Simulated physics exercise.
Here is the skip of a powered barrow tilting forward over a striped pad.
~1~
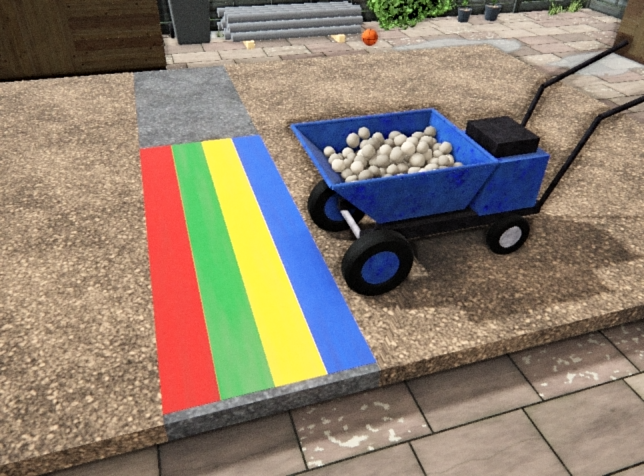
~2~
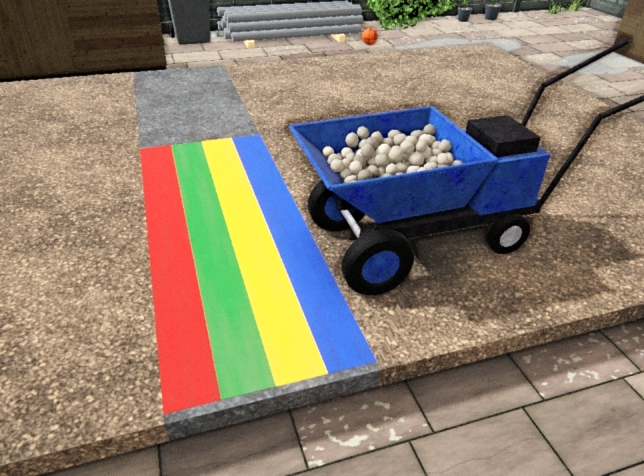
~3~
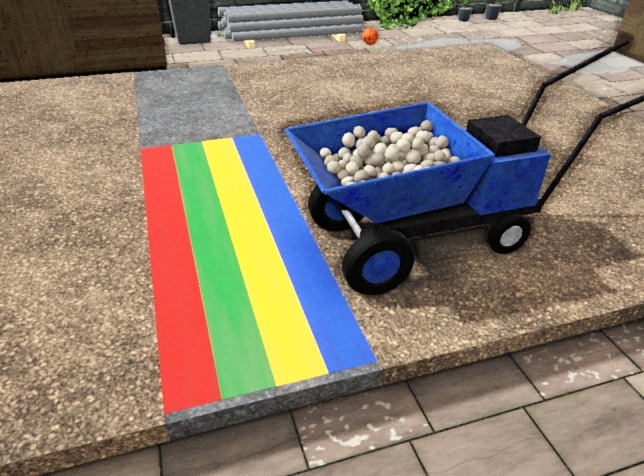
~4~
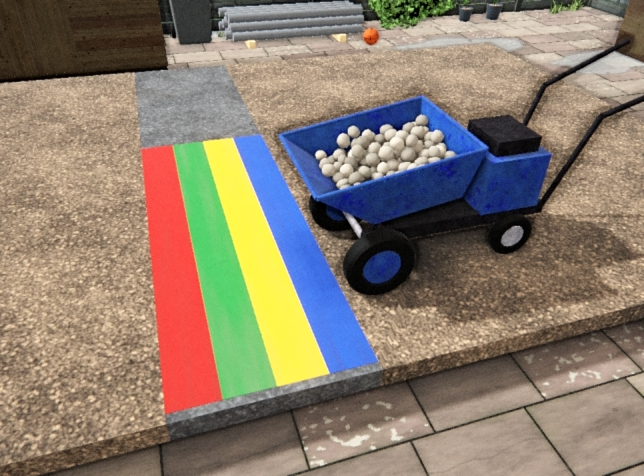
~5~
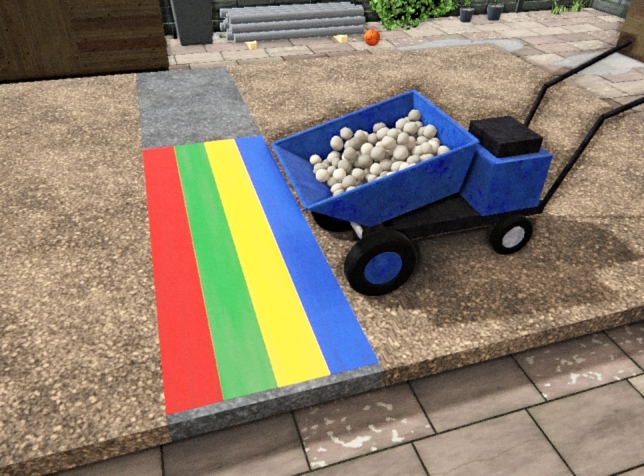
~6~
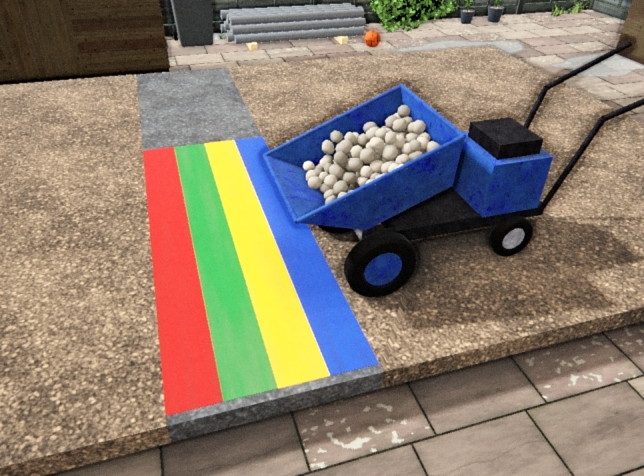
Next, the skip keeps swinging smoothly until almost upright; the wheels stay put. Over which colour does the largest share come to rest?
The largest share rests over green.
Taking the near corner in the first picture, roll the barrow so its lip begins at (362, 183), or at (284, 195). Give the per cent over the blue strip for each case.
Result: Try 1 = 0 %, try 2 = 0 %.
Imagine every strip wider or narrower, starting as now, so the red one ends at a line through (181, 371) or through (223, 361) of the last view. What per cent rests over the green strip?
30 and 10 percent, roughly.
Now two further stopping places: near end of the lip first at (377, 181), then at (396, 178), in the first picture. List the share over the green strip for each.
20 % then 10 %.
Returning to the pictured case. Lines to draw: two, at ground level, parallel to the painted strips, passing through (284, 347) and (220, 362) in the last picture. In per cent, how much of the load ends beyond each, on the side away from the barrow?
Around 70 per cent for the first, around 40 per cent for the second.
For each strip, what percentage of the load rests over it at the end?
I'd say the blue strip has near 0, the yellow strip near 0, the green strip near 35 and the red strip near 20 per cent.
Just after the last frame, skip tipped steeply; every one in the skip.
A moment on, skip tipped right over; roughly half in the skip; about a tenth over the yellow strip; roughly a third over the green strip; just a few over the red strip.
Further on, skip tipped right over; roughly a quarter in the skip; just a few over the yellow strip; roughly a third over the green strip; roughly a quarter over the red strip; about a tenth off the paint.
When it is over, skip tipped right over; roughly a quarter in the skip; just a few over the blue strip; just a few over the yellow strip; roughly a third over the green strip; roughly a quarter over the red strip; about a tenth off the paint.
